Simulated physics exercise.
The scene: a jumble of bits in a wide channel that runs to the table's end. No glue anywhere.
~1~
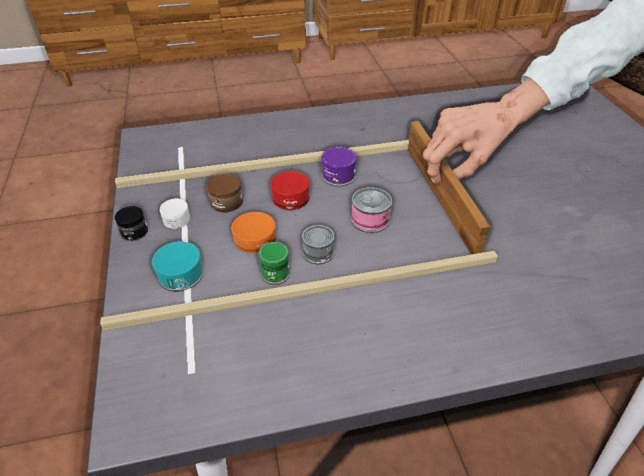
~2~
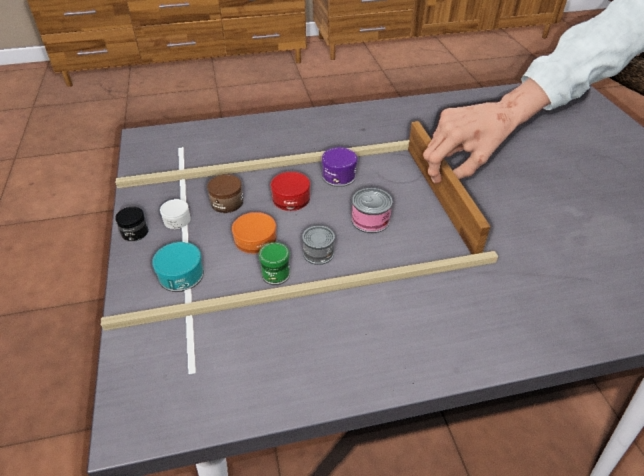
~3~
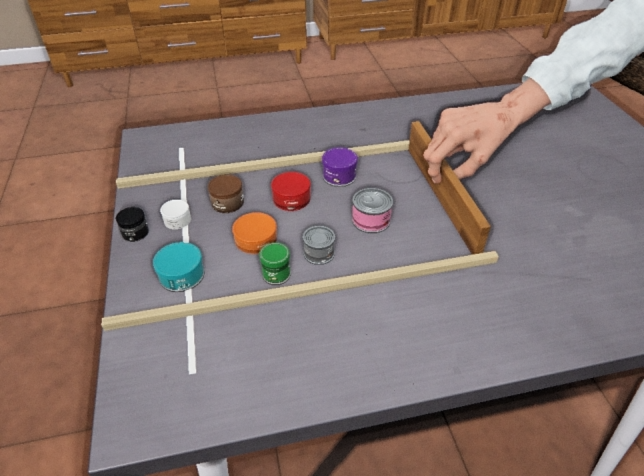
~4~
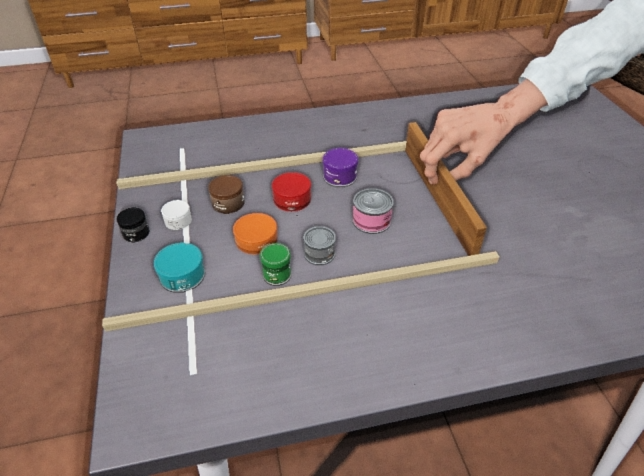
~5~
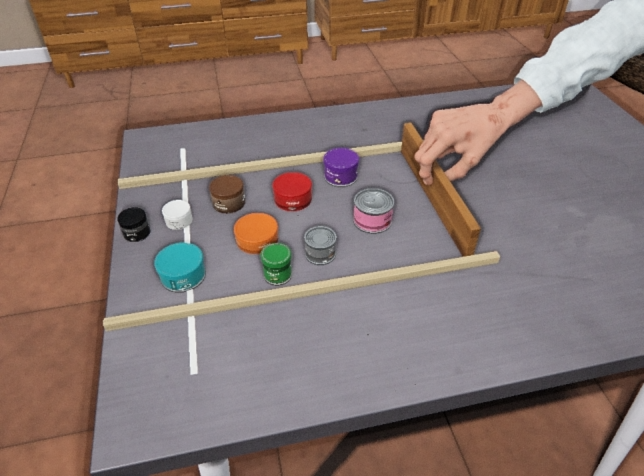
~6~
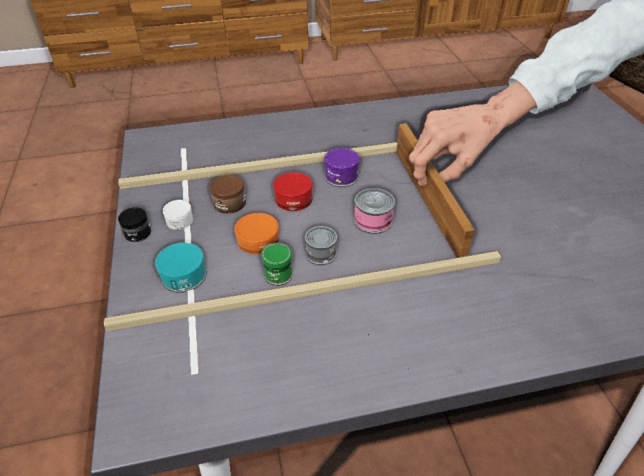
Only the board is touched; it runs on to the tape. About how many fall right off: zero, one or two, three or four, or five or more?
Here the number that fall off is one or two.
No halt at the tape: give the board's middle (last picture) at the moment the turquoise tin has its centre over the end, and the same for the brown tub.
About (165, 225), and (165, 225) for the other.
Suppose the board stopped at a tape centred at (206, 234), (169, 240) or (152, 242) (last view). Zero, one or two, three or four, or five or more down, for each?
In that order: No fall at all; one or two; at least five.
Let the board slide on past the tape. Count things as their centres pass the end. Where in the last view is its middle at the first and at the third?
About (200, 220), then (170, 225).
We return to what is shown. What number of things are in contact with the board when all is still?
It touches 5.
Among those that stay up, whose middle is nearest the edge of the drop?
The orange tub.
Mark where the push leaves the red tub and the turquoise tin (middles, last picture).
About (165, 216), and the other about (131, 280).
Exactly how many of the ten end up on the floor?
Exactly 1.
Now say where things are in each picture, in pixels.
The first picture shows black tub (132, 224); white tub (175, 214); turquoise tin (179, 266); board (443, 183); tape (185, 236).
The second picture shows white tub (176, 214); grey pot (319, 245).
The third picture shows turquoise tin (180, 267); brown tub (226, 194).
The fourth picture shows black tub (134, 225); green tin (276, 265).
The fifth picture shows white tub (178, 215); orange tub (257, 234).
The sixth picture shows black tub (135, 225); white tub (178, 215); turquoise tin (182, 268); board (430, 186); tape (188, 237).
Soon after, none off yet; black tub at rest near (135, 225); white tub at rest near (178, 215); turquoise tin at rest near (182, 268).
By the end, the number that fall off is one or two; fallen, black tub.
